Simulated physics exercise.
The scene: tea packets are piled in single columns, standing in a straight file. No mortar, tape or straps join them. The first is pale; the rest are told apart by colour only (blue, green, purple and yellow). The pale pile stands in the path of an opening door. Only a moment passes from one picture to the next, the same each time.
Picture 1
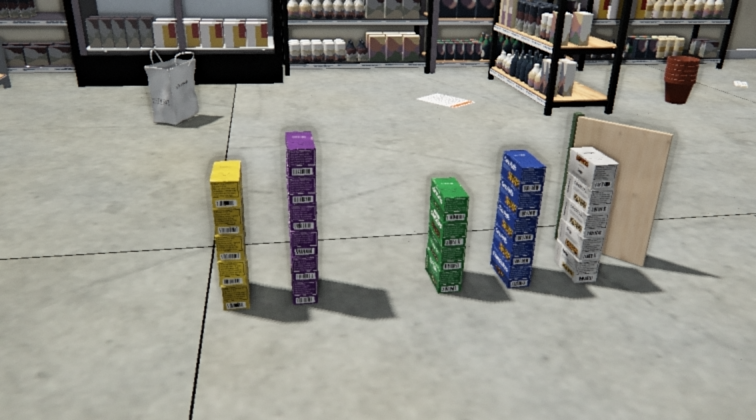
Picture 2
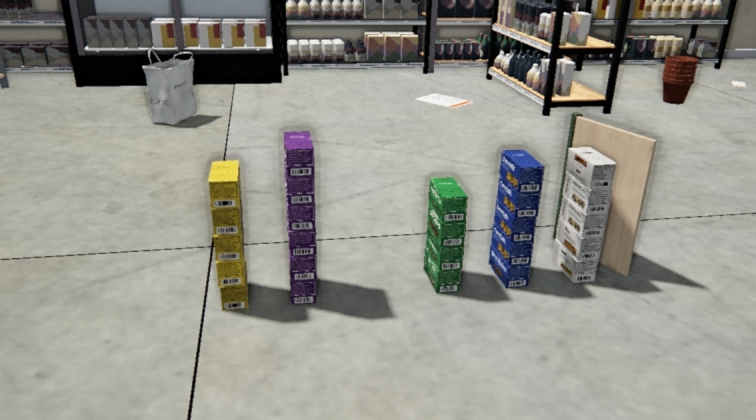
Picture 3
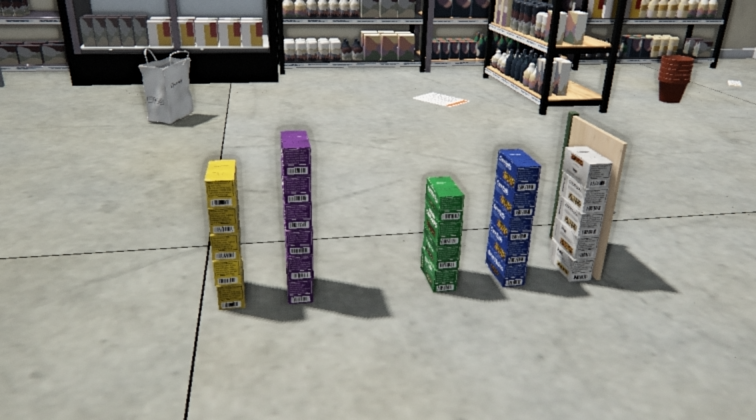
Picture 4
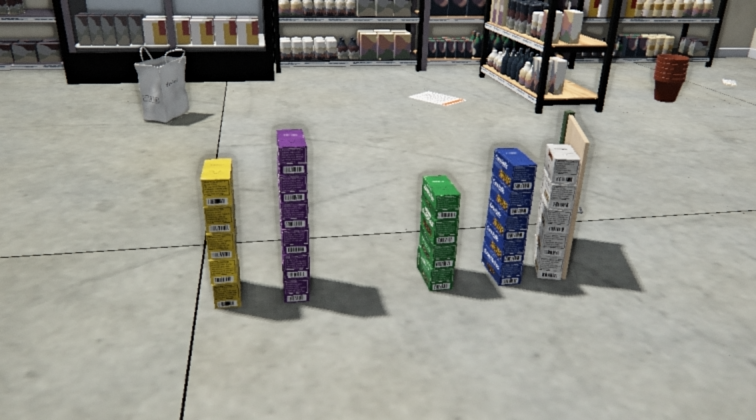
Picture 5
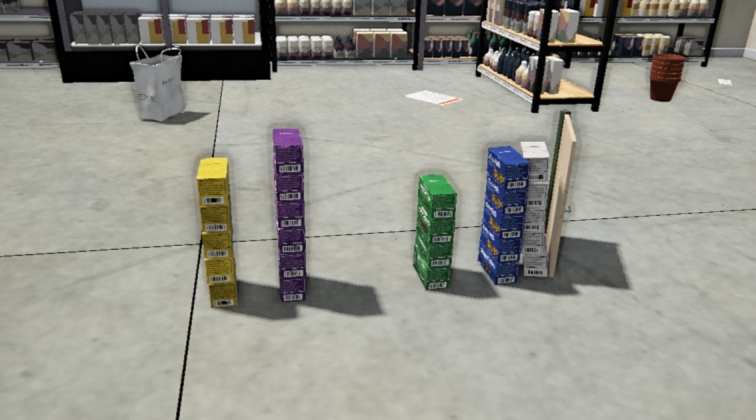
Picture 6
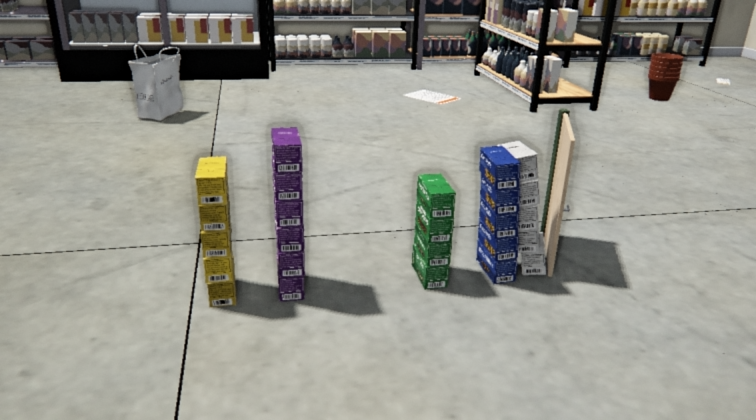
Shop floor with five coloured columns of packets, an upright panel swinging leftward, pushing the pale column against the blue one.
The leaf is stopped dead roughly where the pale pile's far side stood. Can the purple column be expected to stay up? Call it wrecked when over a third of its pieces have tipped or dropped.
In the end the purple column mostly stays up.
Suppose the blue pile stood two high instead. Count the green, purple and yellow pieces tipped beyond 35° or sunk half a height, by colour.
Down at the end: Green 0, purple 0, yellow 0.
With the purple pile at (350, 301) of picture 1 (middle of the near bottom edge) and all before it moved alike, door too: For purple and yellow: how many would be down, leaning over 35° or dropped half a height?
The counts are purple 0, yellow 0.
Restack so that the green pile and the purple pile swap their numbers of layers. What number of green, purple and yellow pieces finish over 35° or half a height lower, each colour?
Green 6, purple 3, yellow 4.
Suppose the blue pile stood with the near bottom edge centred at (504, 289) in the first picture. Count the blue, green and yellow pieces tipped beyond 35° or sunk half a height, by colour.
Down at the end: Blue 5, green 4, yellow 0.
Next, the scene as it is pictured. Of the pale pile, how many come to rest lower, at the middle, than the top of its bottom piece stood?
The count is 5.
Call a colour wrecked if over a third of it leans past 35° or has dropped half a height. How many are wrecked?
It comes to 2.
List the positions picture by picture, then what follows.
In the first frame (pixels give the middle of a visible side; the camera pans a little), door edge (667, 163) swinging in; top purple packet (302, 163); top blue packet (533, 180); none of the others has stirred.
In the second frame, door edge (650, 170) swinging in; top purple packet (301, 163).
In the third frame, door edge (620, 173) swinging in; top purple packet (297, 162).
In the fourth frame, door edge (582, 172) past square; top purple packet (293, 161).
In the fifth frame, door edge (570, 171) past square, top of the pale pile leaning a little; top purple packet (290, 160); top blue packet (518, 177) tilted barely; one has shifted.
In the sixth frame, door edge (568, 170) past square, top of the pale pile leaning a little; top purple packet (288, 159); top blue packet (508, 177) tilted barely; steepest lean, the packet at (508, 202); movement in 4 of them.
Shortly afterwards, 0 of the pale pile down; none of the 6 purple packets down (0 of 20 in all colours); top purple packet unmoved; top blue packet tilted clearly.
Next, 5 of the pale pile down; none of the 6 purple packets down (5 of 20 in all colours); top purple packet unmoved; top blue packet tilted well over, half its height lower.
Some moments later, 5 of the pale pile down; none of the 6 purple packets down (9 of 20 in all colours); top purple packet unmoved; top blue packet on its side.
In the end, 5 of the pale pile down; none of the 6 purple packets down (9 of 20 in all colours); top purple packet unmoved; top blue packet on its side. From the last view, middles, top purple packet near (286, 150), top blue packet near (320, 253).
